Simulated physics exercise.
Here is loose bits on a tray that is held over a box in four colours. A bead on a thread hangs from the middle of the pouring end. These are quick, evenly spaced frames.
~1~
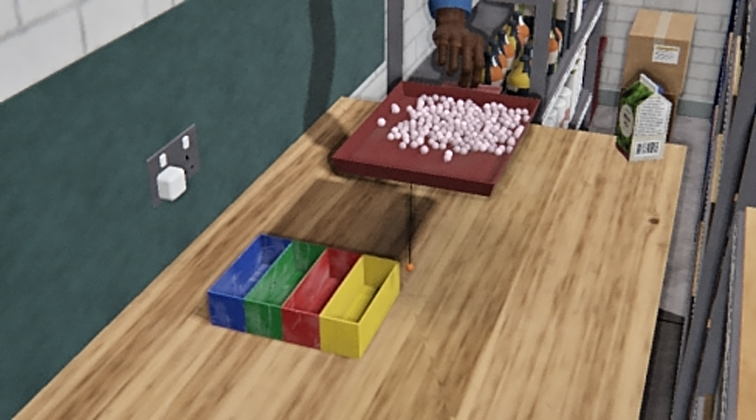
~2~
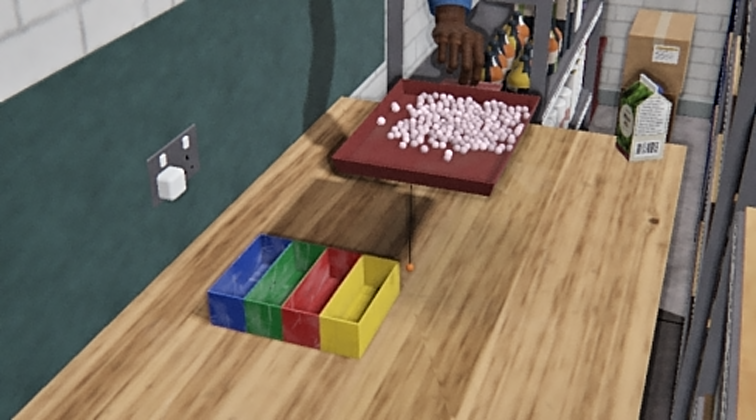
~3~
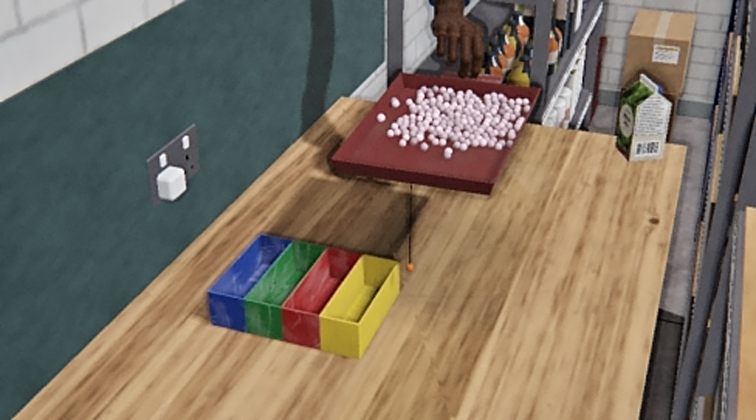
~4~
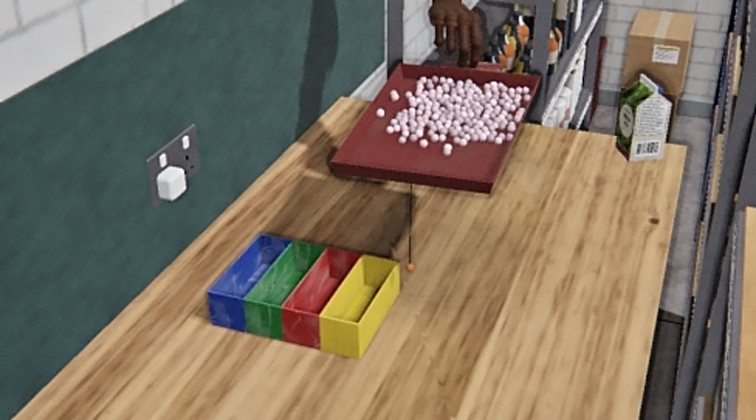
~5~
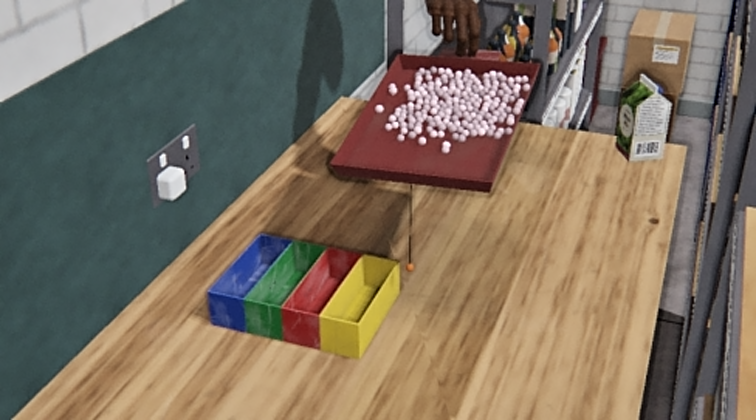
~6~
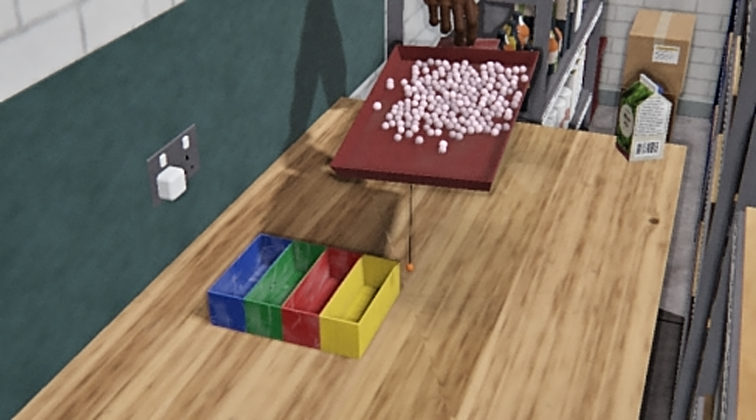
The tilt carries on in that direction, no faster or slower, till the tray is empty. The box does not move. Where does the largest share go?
The red one ends fullest.
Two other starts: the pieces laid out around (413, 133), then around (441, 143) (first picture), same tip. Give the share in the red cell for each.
About 50 and 50 per cent.
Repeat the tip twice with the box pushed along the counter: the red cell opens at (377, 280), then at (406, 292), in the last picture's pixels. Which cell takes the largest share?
The first try: Green. The second: The cell in blue.
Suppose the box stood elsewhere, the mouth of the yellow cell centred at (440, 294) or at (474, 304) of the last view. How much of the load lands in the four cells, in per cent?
In turn 90 and 40 in a hundred.
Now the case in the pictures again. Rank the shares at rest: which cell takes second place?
Next in line is the cell in yellow.
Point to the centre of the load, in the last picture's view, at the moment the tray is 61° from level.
Roughly at (362, 179).
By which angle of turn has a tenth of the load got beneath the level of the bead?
Around 55° of tilt.
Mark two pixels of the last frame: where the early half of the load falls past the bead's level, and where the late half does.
Early half (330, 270), late half (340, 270).
Soon after the last picture, tray tipped steeply; about two thirds on the tray; a small part in the red cell; a small part in the yellow cell; a small part in the green cell; a small part falling or outside the box.
A little later, tray tipped past a quarter turn; a stray few on the tray; about a third in the red cell; about a quarter in the yellow cell; a small part in the green cell; about a quarter falling or outside the box.
Later still, tray tipped past a quarter turn; about half in the red cell; about a third in the yellow cell; a small part in the green cell; a small part falling or outside the box.
At rest, tray tipped past a quarter turn; about half in the red cell; about a third in the yellow cell; a small part in the green cell; none in the blue cell; a small part outside the box.
